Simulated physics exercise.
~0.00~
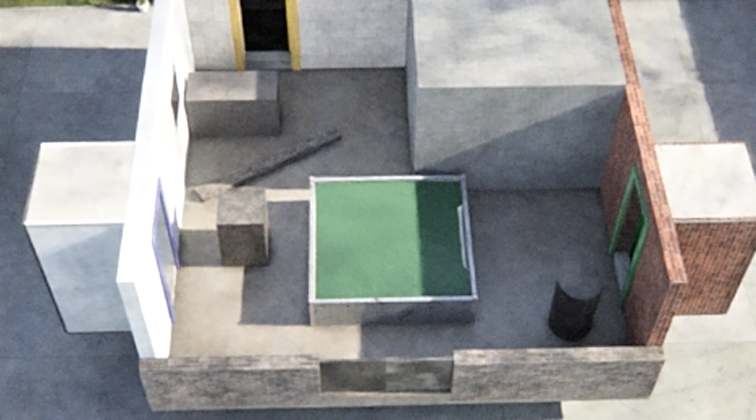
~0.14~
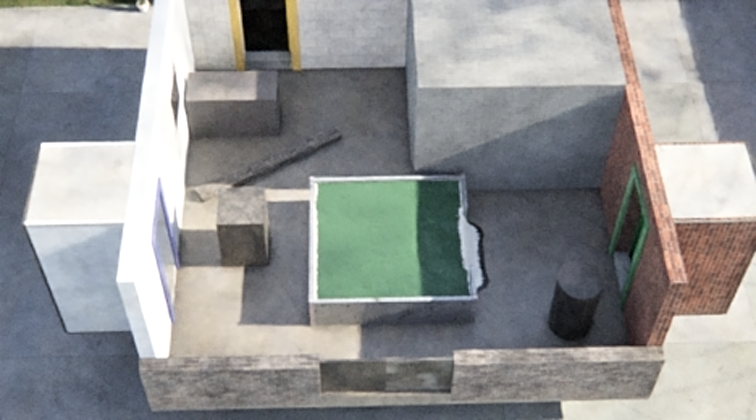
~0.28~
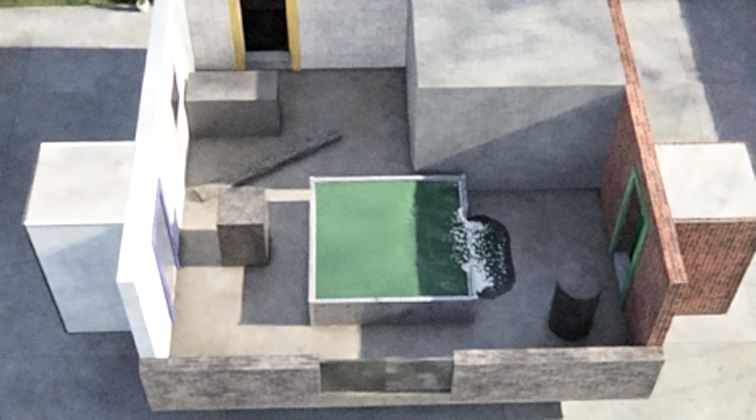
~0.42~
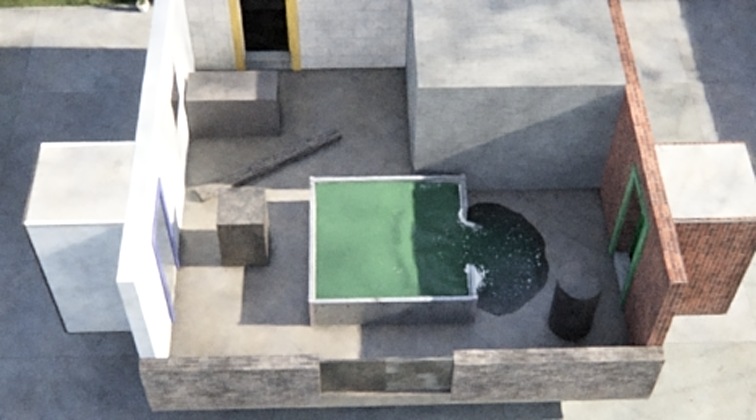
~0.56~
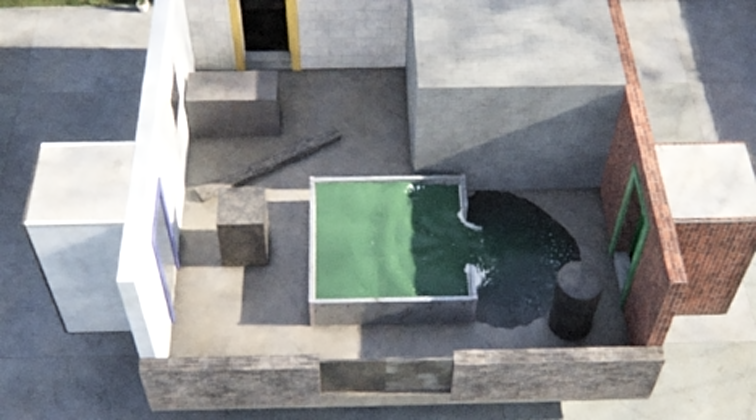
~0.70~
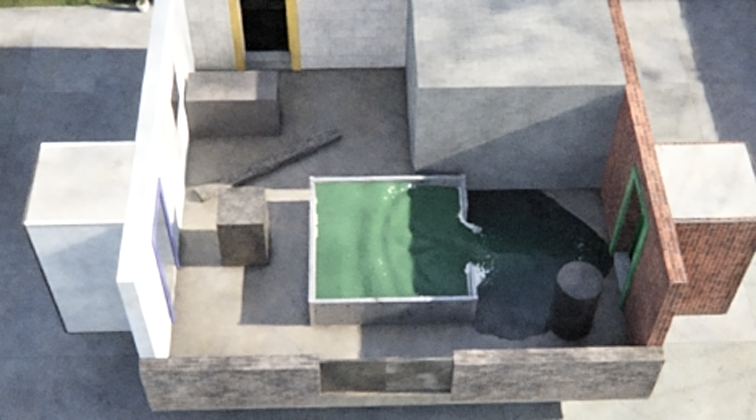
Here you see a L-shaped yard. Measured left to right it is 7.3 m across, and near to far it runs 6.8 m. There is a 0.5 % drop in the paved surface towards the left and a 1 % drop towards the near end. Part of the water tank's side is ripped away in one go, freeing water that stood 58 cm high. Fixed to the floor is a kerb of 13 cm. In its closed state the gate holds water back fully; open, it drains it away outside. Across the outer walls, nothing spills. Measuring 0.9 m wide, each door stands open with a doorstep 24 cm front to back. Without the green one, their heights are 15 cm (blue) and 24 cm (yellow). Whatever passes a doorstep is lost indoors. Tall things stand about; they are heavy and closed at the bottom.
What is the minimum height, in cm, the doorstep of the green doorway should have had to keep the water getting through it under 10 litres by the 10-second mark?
30 cm.
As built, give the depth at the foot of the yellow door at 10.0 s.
Some 0.0 cm.
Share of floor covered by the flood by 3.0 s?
Roughly 25 percent.
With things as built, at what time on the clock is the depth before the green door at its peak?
Near 2.4 seconds.
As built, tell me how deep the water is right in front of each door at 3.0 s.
In cm - blue: 0, yellow: 0, green: 30.
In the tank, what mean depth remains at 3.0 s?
Close to 32 cm deep on average.
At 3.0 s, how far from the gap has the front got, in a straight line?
Close to 3.4 metres, I'd say.
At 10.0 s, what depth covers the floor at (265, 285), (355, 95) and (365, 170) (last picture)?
About 5, 0 and 1 cm.
After 1.4 s water covers 20 % of the floor, deepest (36 cm) near (596, 193); 30 cm at the green door, 34 litres in over its 13 cm doorstep.
After 3.0 s water covers 25 % of the floor, deepest (30 cm) near (606, 243); 30 cm at the green door, 213 litres in over its 13 cm doorstep.
After 10.0 s water covers 70 % of the floor, deepest (21 cm) near (166, 386); 13 cm at the green door, 399 litres in over its 13 cm doorstep.
At the green door as built, the water arrived by 0.8 s and peaked near 34 cm at 2.4 s.
With a doorstep of 25.5 cm, 42 litres would have come in within the 10 s; with 34.5 cm, 0 litres. So under 10 litres takes about 30 cm.
